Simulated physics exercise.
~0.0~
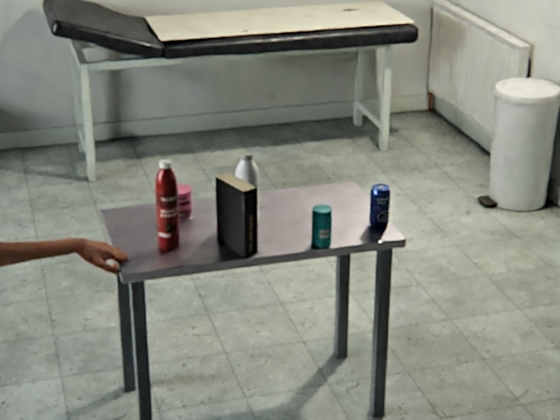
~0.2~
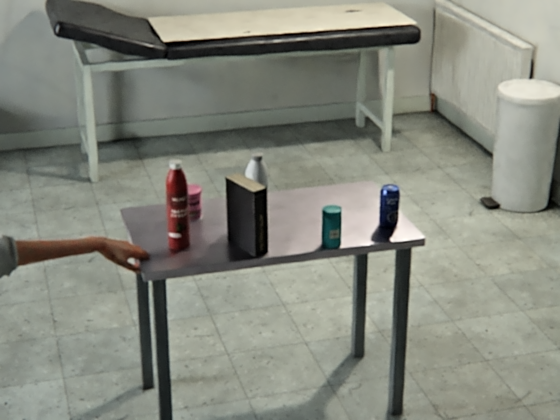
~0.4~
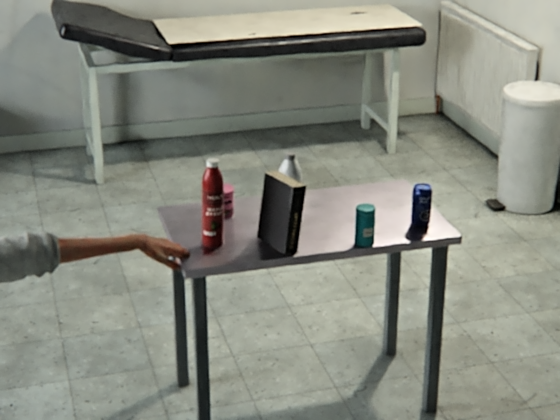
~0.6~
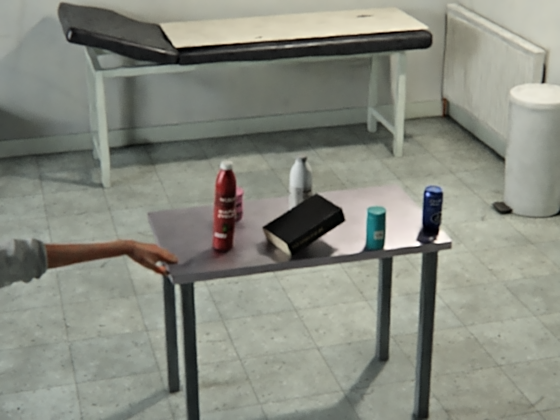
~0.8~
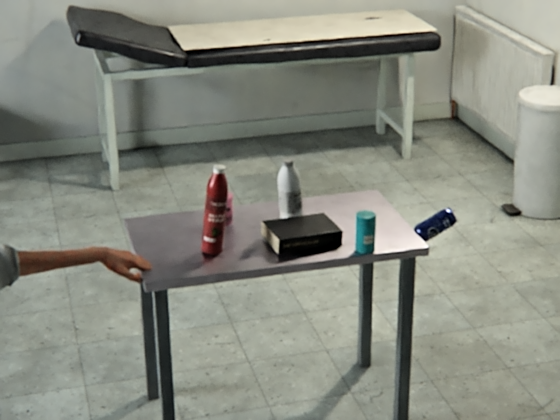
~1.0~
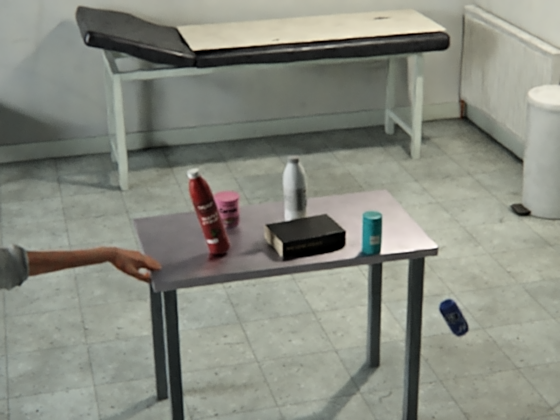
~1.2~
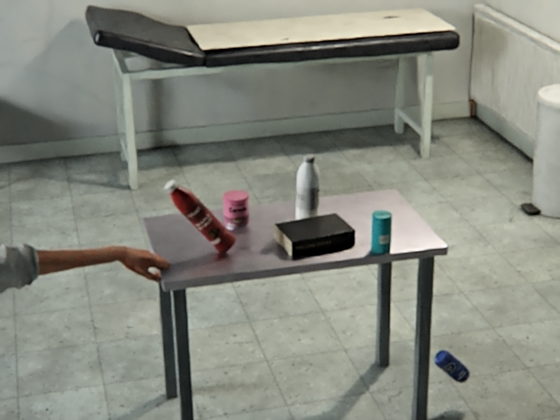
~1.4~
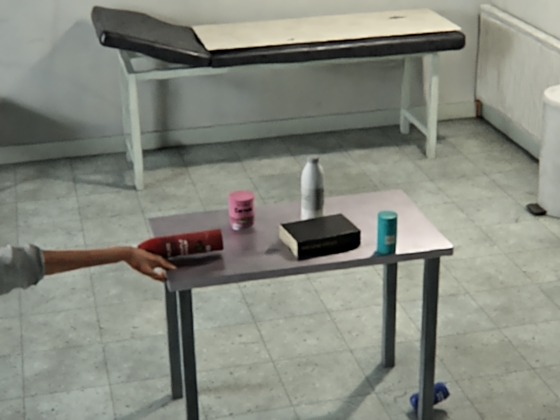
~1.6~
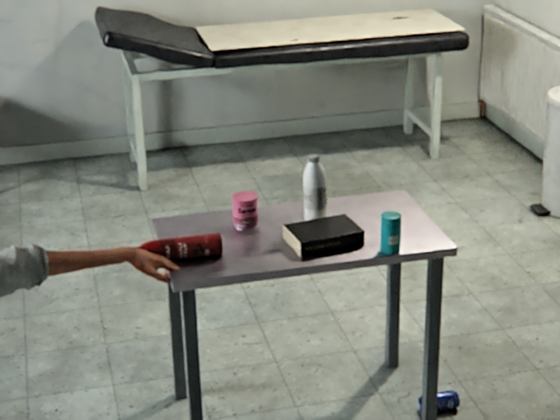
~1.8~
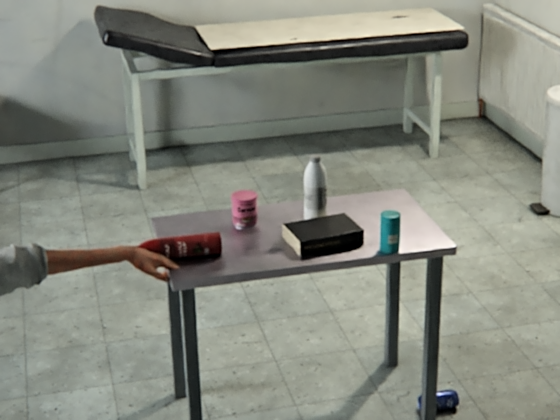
A light table carrying a red bottle, a pink tin, a white bottle, a black book, a turquoise jar and a blue can stands on a tiled floor, seen from slightly above, with a padded bench behind. A hand at the left edge moves the table right, then back left. The standing book leans and drops onto its side. The blue can tips off the right end and falls to the floor, while the red bottle leans left and topples. Finally, the can lies below, the book and red bottle lie on the tabletop, and the others remain upright.
